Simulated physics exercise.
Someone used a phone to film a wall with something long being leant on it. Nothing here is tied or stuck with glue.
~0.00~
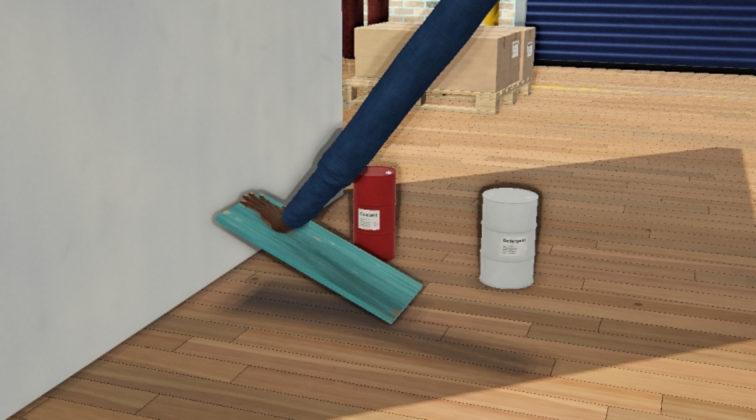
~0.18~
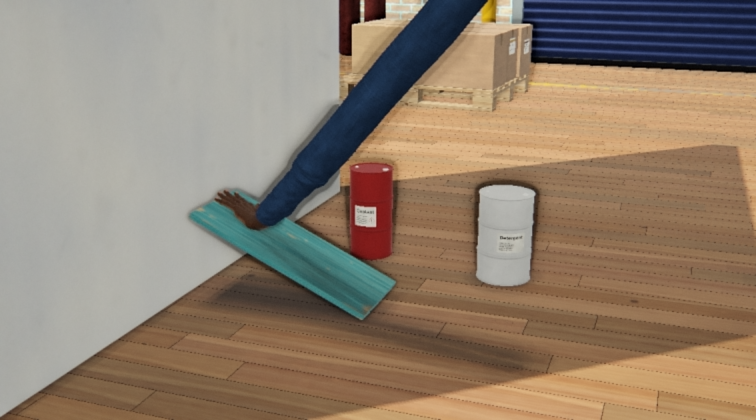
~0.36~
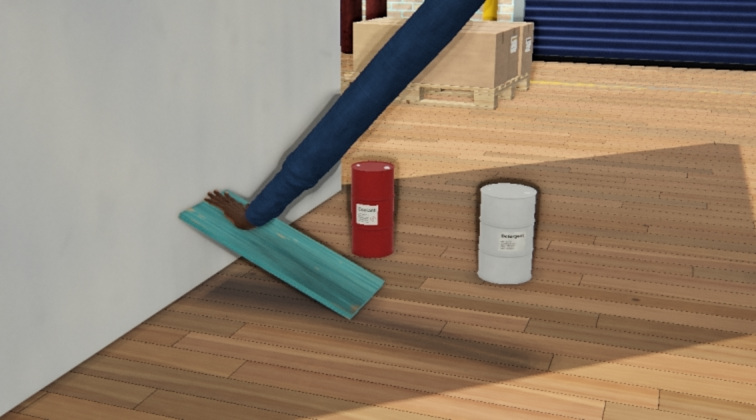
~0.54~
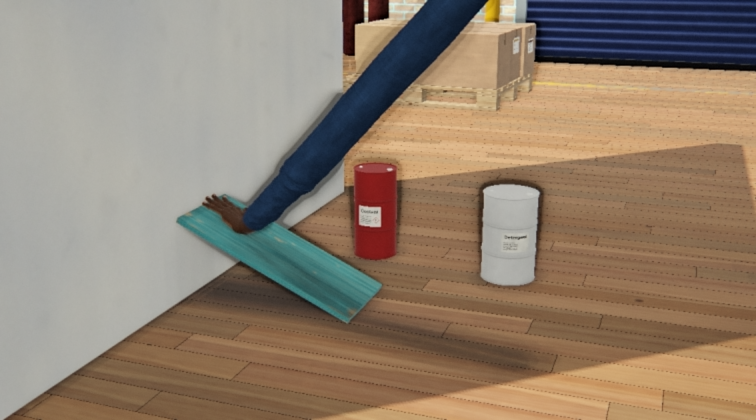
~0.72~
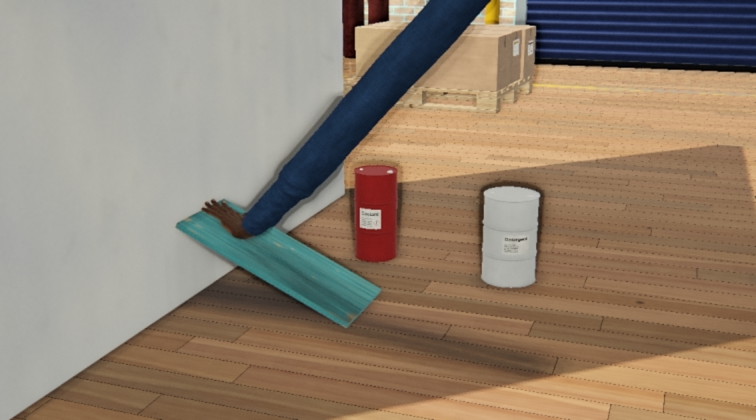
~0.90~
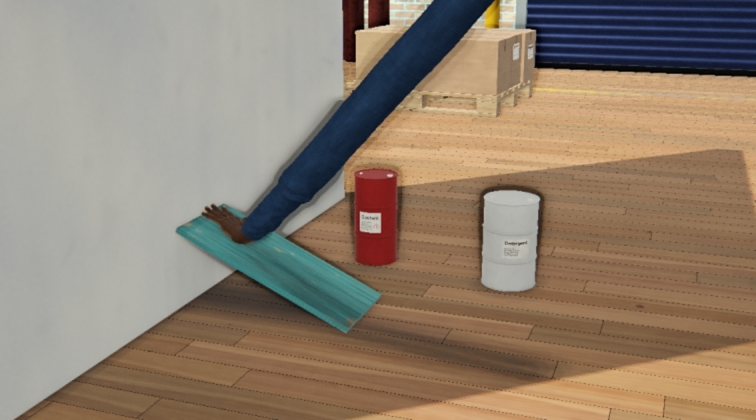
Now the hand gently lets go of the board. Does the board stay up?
No. Most likely it sinks down.
Around 1.10 s, turquoise board sunk by 5° near (284, 272).
Around 1.20 s, turquoise board sunk by 21° near (290, 297).
Around 1.40 s, turquoise board sunk by 24° near (291, 302).
Finally (2.2 s), moved from the start, turquoise board; the other 2 still in place. Final places as the last picture's camera would see them, turquoise board near (291, 302). The board slides down.
